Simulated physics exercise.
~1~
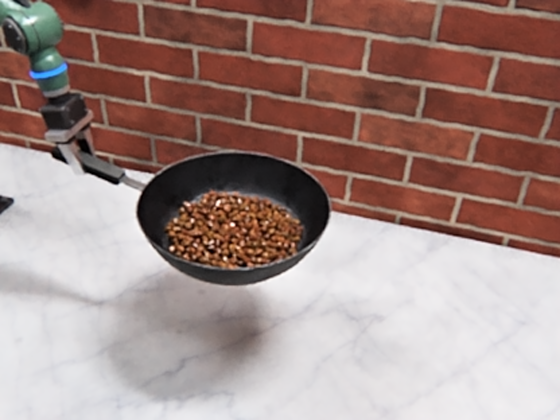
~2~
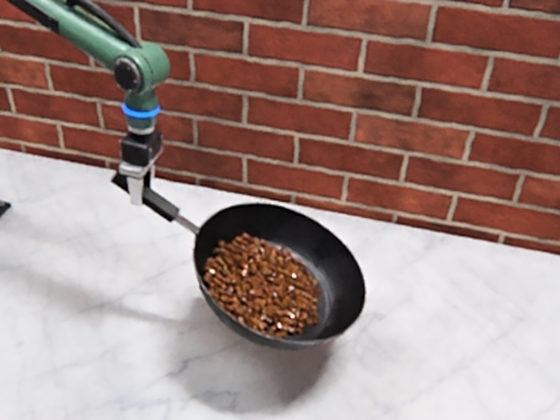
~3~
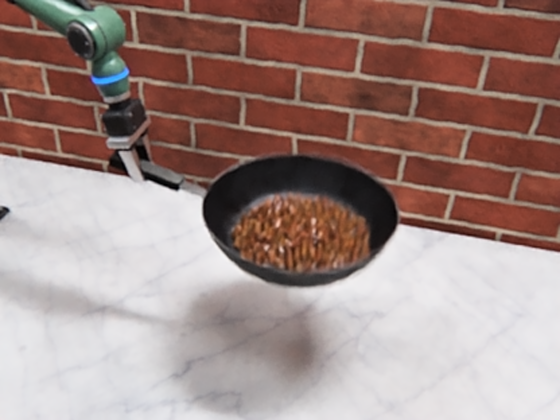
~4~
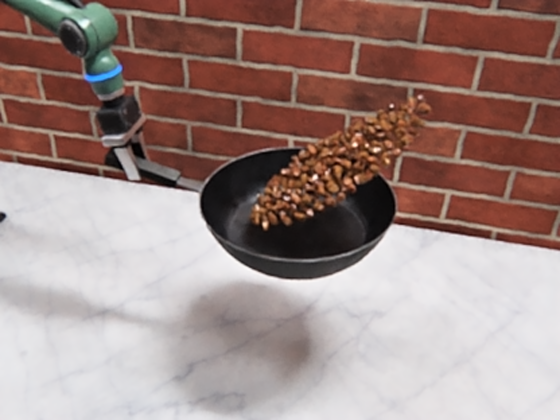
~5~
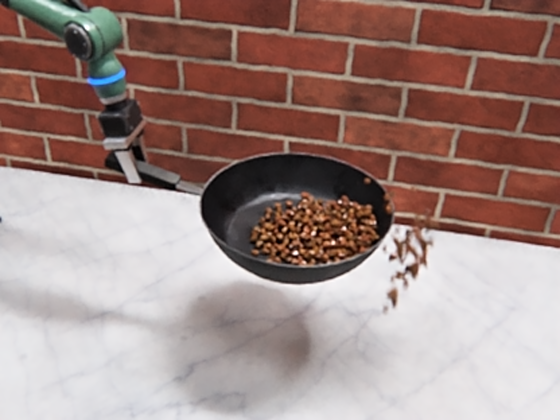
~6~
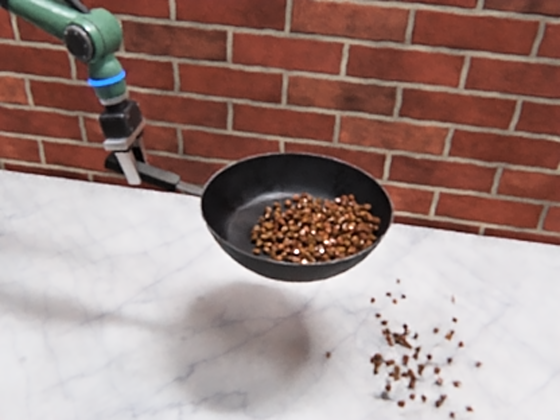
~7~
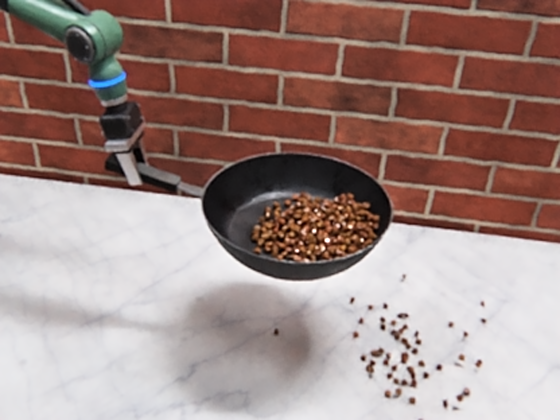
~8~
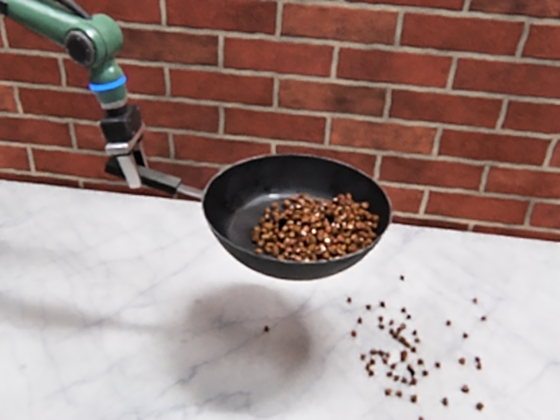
A robot arm tosses brown pellets in a black pan, spilling some onto the table.
